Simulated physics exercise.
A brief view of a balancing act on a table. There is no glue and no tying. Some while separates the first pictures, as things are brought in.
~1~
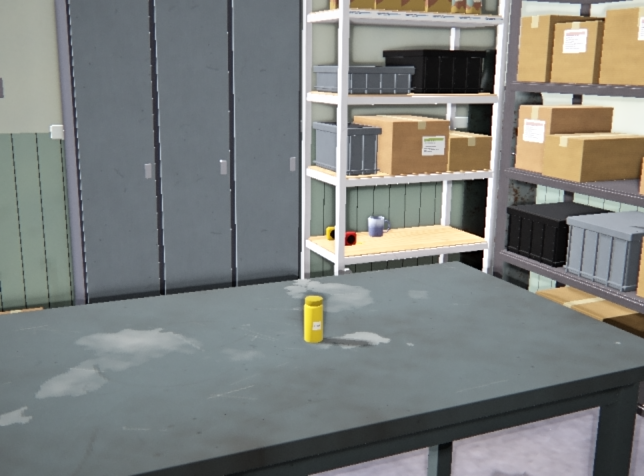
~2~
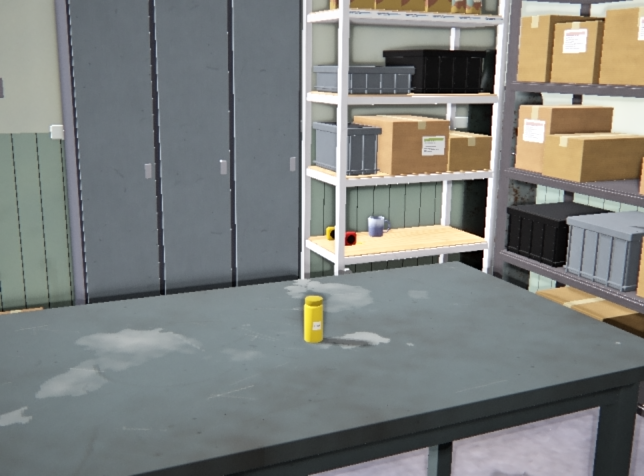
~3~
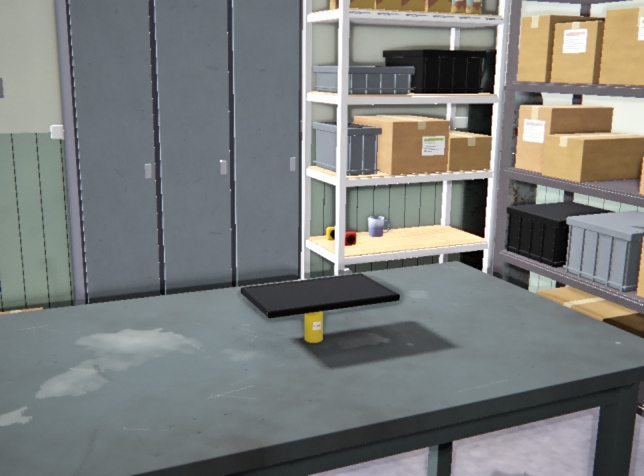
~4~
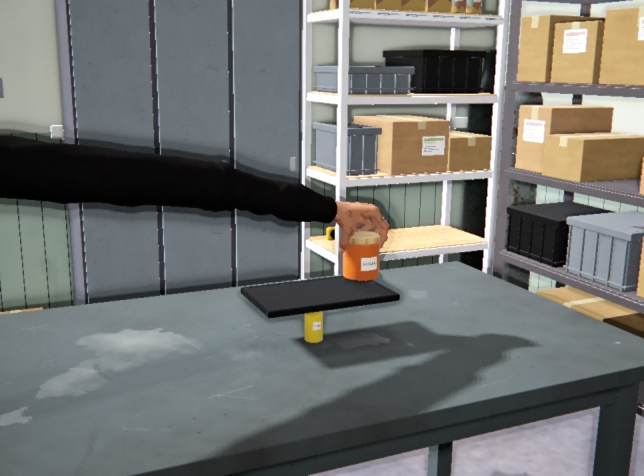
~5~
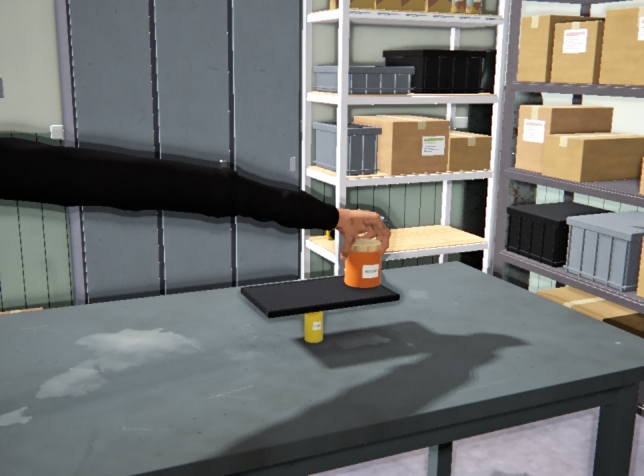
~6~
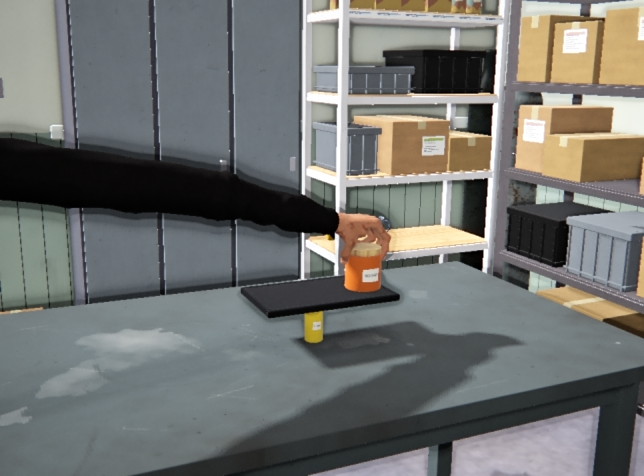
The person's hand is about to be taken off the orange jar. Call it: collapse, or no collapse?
Collapse.
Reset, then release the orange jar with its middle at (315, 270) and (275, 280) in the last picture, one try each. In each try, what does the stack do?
Try one, the stack stays standing; try two, it collapses.
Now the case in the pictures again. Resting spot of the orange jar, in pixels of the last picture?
It finishes at about (414, 314).
Then, 0.40 s after the last picture, orange jar now fallen; black lid tipped 37° from how it was; yellow shaker tipped 23° from how it was.
Then, 0.60 s after the last picture, black lid now fallen; yellow shaker on its side.
By the end, fallen, black lid and orange jar; tipped over in the stack, yellow shaker. Seen from the same camera at the end, orange jar near (414, 314). The stack comes apart.
